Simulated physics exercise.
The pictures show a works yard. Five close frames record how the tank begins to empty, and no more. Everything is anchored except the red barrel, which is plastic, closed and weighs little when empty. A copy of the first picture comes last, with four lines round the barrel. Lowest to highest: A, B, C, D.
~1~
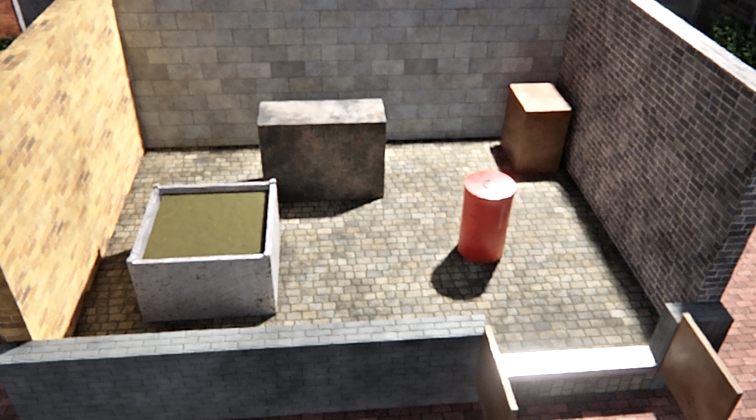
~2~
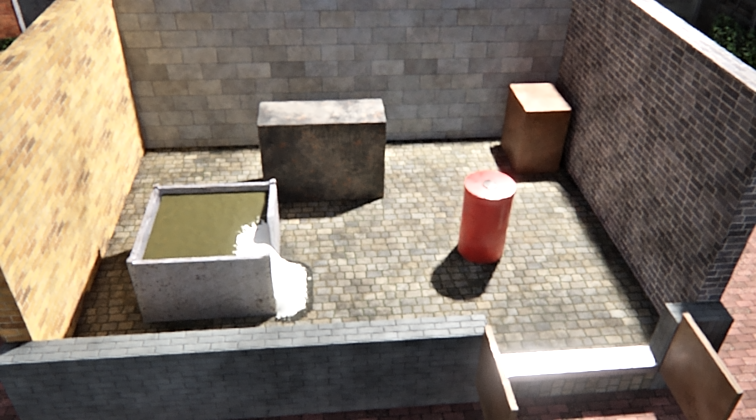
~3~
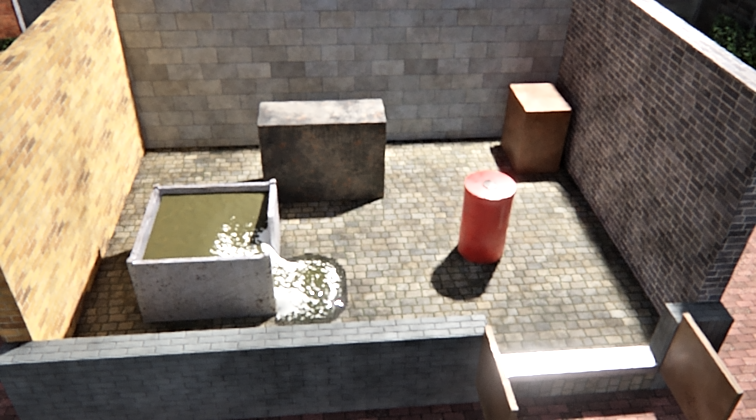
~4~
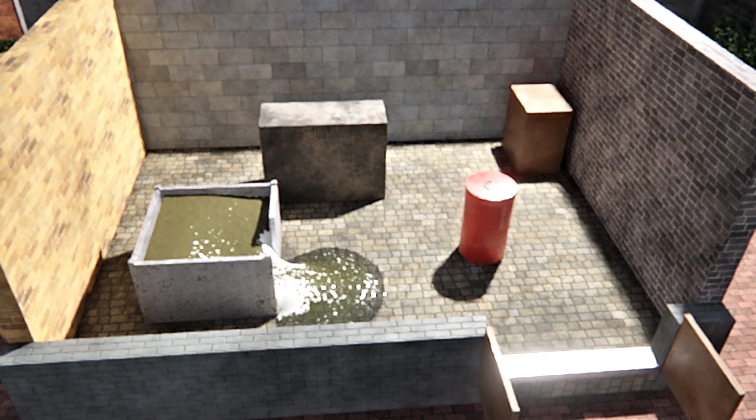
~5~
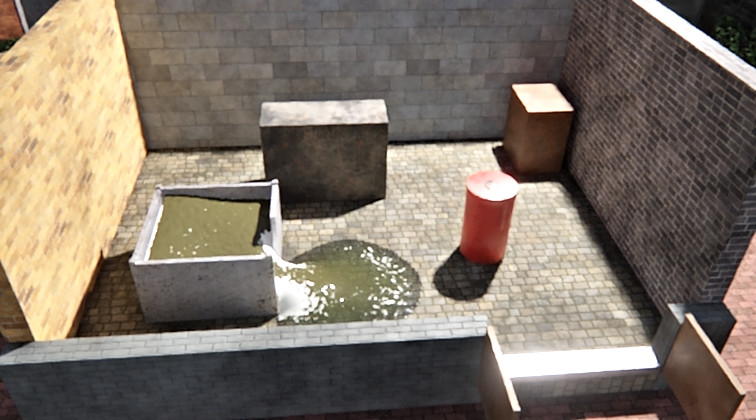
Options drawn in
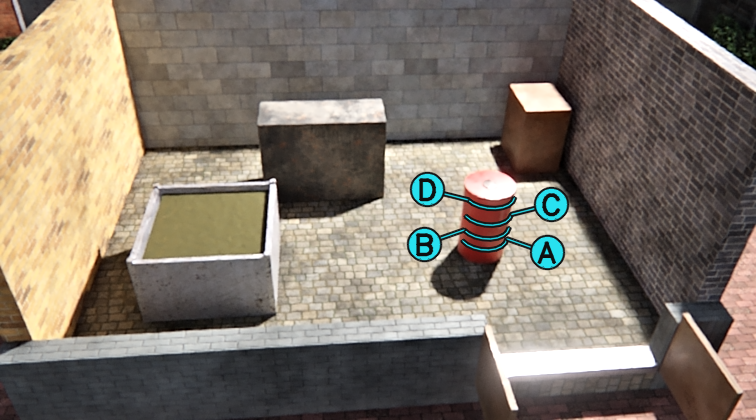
Murky water pouring from the right side of a square concrete tank, foaming and spreading rightward across a walled, paved yard.
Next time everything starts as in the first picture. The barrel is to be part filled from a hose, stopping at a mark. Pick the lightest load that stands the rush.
Level A just does it.
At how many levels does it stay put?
All of the four.
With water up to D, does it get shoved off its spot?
No, that is safe.
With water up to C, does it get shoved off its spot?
No.
On the marked copy, A at (488, 250); B at (490, 238); C at (492, 225); D at (495, 208); from the bottom up A, B, C, D.
For level A, it does not move.
For level B, it does not move.
For level C, it does not move.
For level D, it does not move.
